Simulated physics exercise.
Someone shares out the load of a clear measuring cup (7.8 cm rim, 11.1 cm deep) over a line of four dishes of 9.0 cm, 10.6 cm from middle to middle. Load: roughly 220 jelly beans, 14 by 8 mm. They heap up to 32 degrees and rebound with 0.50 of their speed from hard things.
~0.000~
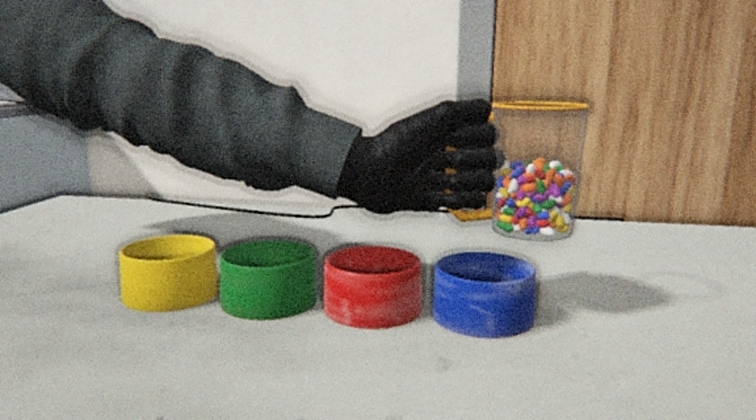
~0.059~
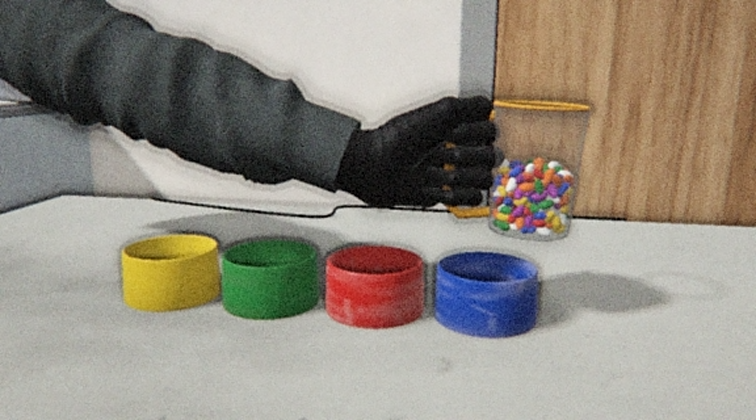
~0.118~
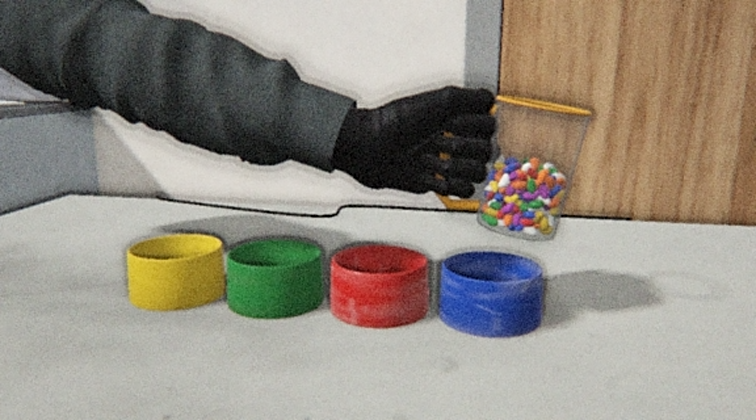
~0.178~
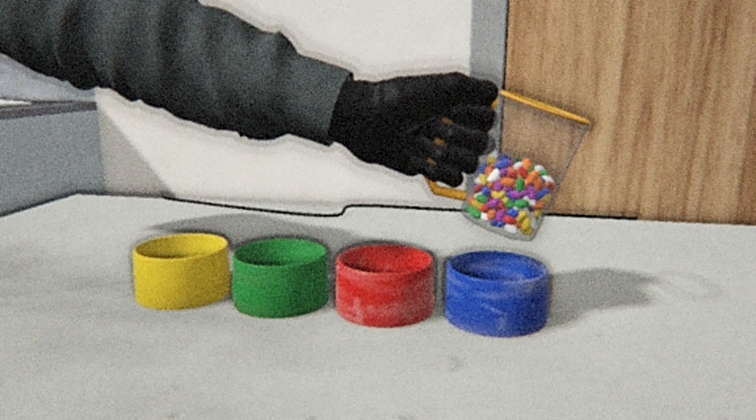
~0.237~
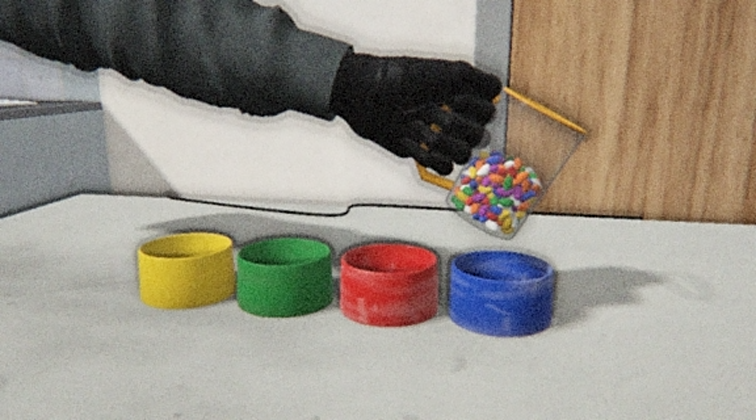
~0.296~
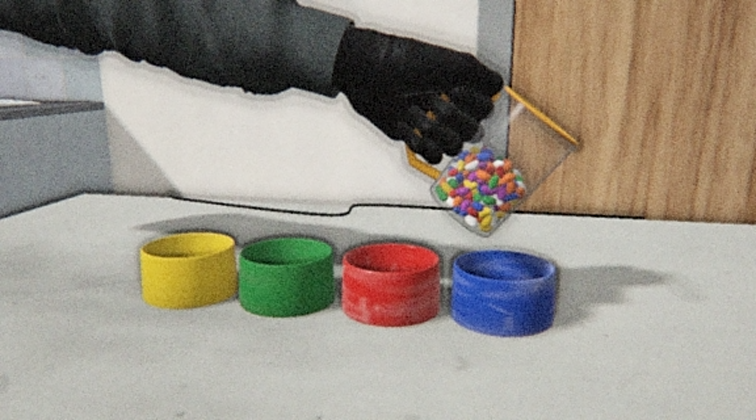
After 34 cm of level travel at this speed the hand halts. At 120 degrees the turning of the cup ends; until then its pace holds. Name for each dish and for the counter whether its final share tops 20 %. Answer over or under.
Red: Over, blue: Under, green: Under, yellow: Under, counter: Under.
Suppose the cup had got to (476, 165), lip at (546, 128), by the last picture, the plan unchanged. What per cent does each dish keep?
Red 0, blue 0, green 100, yellow 0.
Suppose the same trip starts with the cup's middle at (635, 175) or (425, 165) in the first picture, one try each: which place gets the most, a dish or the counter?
Most goes to: Blue; green.
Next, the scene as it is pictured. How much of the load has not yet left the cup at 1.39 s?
Roughly 0 per cent.
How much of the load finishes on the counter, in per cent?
Roughly 10 per cent.
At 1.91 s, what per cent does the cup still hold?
Some 0 per cent of the load.
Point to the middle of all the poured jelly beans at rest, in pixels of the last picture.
At about (395, 285).
Then, at 0.95 s, tilt 120 degrees; cup holds 60 %, red 30 %.
Then, at 1.39 s, tilt 120 degrees; cup holds 0 %, red 90 %.
After 1.91 s, tilt 120 degrees; cup holds 0 %, red 90 %.
By 2.2 s all is still; red 90 %, blue 0 %, green 0 %, yellow 0 %, counter 10 %.
